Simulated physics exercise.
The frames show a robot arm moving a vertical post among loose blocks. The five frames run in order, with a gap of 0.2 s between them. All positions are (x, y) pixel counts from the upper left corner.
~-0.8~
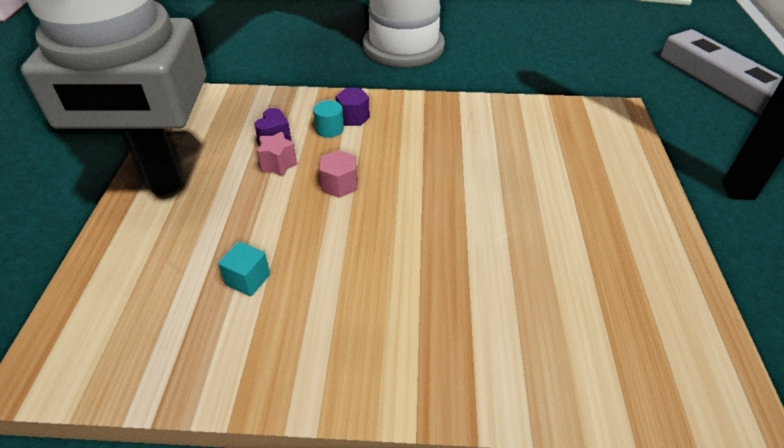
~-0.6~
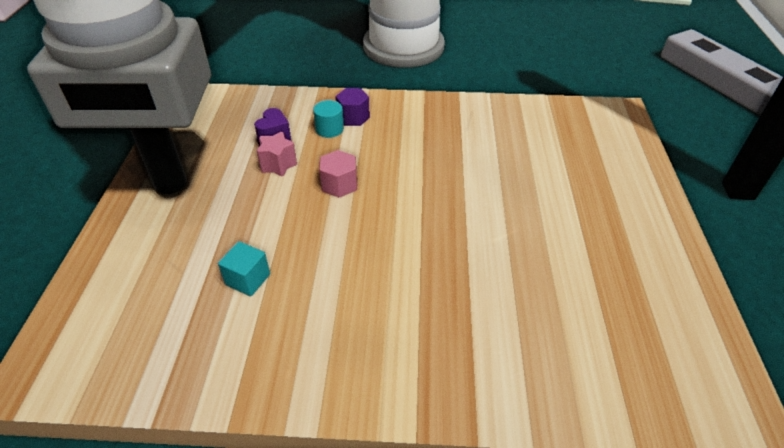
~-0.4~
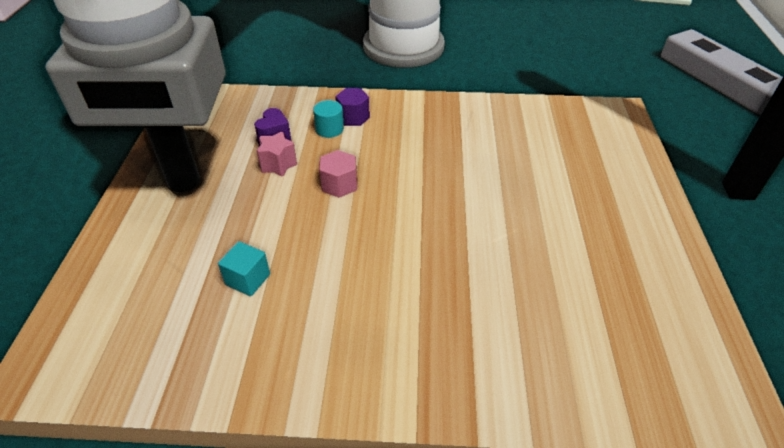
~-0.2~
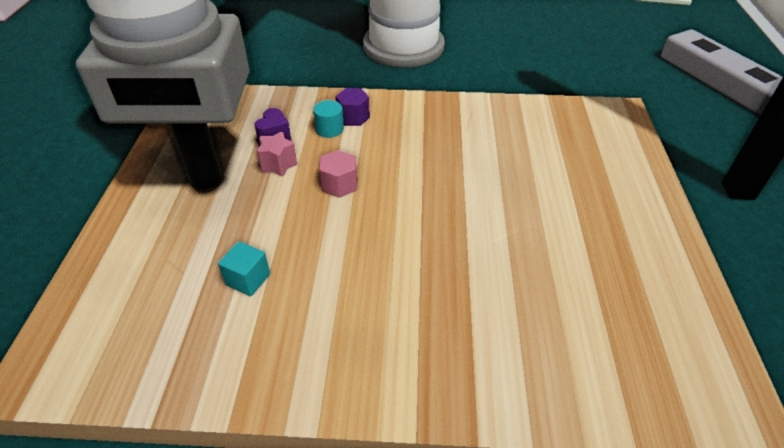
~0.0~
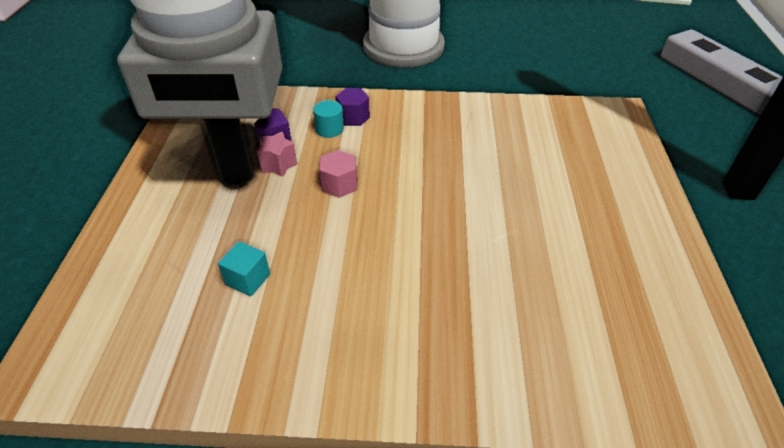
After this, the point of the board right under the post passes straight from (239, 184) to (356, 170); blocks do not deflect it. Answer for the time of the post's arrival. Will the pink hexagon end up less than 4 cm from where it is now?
Short answer: Yes.
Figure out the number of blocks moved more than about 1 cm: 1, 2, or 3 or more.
It should be two, as far as I can tell.
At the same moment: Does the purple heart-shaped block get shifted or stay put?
It keeps its position.
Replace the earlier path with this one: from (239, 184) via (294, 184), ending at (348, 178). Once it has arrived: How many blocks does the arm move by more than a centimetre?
I foresee one block being moved.
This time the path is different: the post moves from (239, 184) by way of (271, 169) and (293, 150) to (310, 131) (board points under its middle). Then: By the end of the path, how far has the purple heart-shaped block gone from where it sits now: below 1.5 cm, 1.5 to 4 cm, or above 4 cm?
Shift: Under 1.5 cm.
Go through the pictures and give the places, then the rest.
Post tip at (166, 185); block tops, purple heart-shaped block at (271, 118); pink star block at (274, 143); pink hexagon at (338, 162), in the first frame.
Post at (171, 184); blocks unchanged, in the second frame.
Post at (184, 182); blocks unchanged, in the third frame.
Post at (206, 179); blocks unchanged, in the fourth frame.
Post at (237, 175); purple heart-shaped block at (271, 118); pink star block at (274, 143); pink hexagon at (338, 162), in the fifth frame.
On the path given first. One third of the way, post at (277, 170); pink star block at (291, 136), turned 30° anticlockwise.
Two thirds of the way, post at (317, 166); pink star block at (300, 133), turned 75° anticlockwise; pink hexagon at (345, 163).
At the end, post at (356, 162); purple heart-shaped block in place; pink star block at (300, 133), turned 75° anticlockwise; pink hexagon at (368, 168), turned 75° clockwise.
